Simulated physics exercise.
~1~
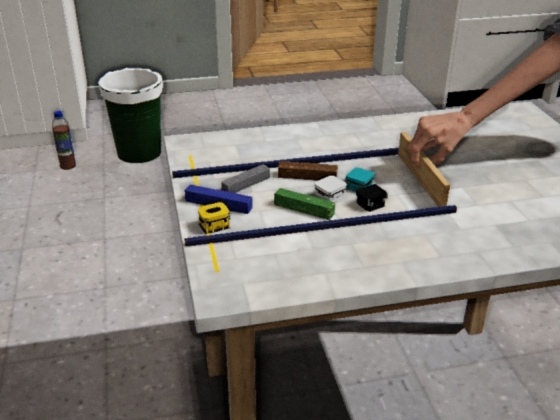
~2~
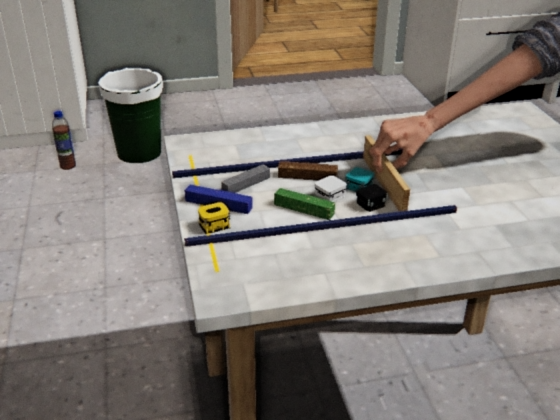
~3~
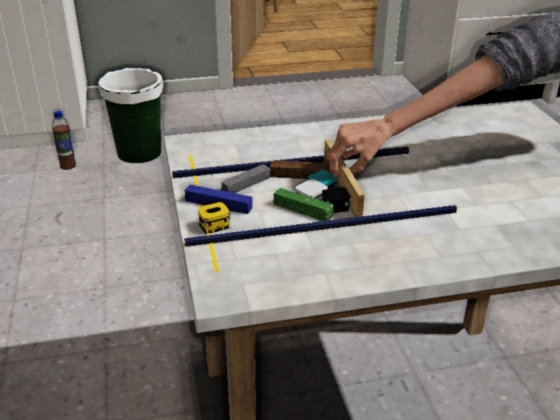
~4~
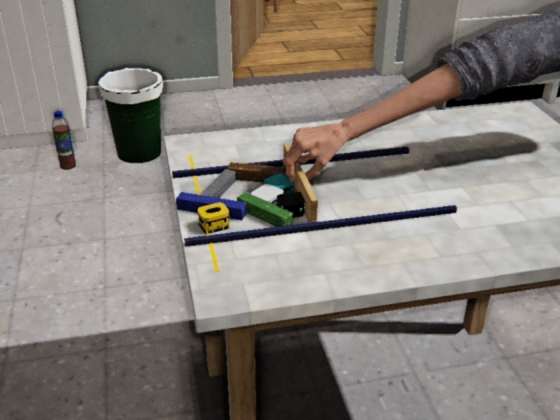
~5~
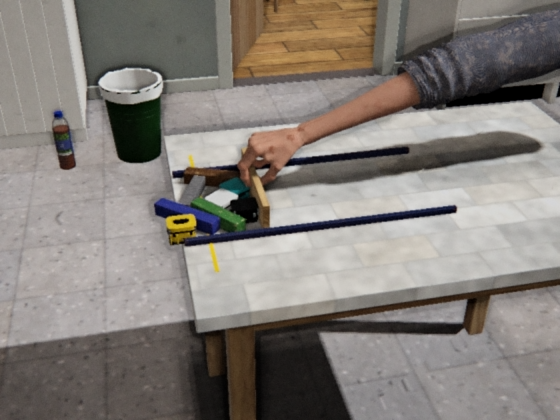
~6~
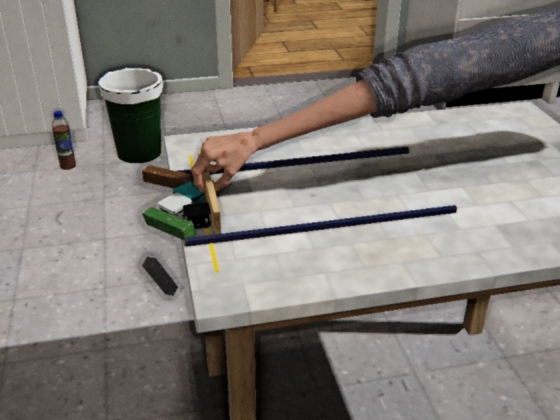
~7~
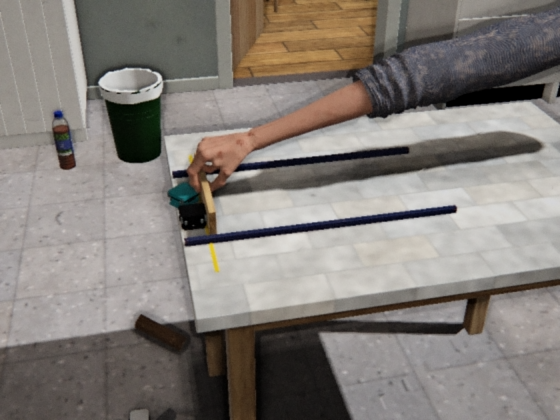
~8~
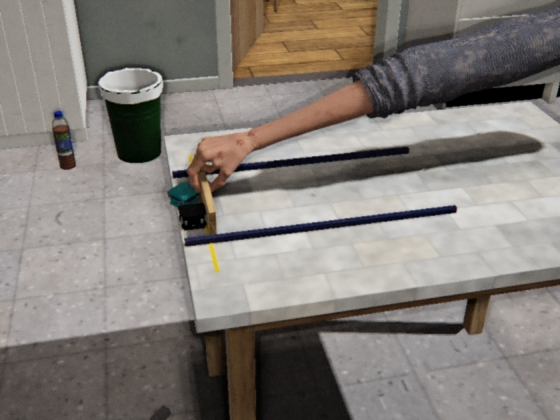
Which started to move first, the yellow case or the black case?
The black case started to move first, as the board pushed it left while the yellow case was still sitting in its place near the table's edge.
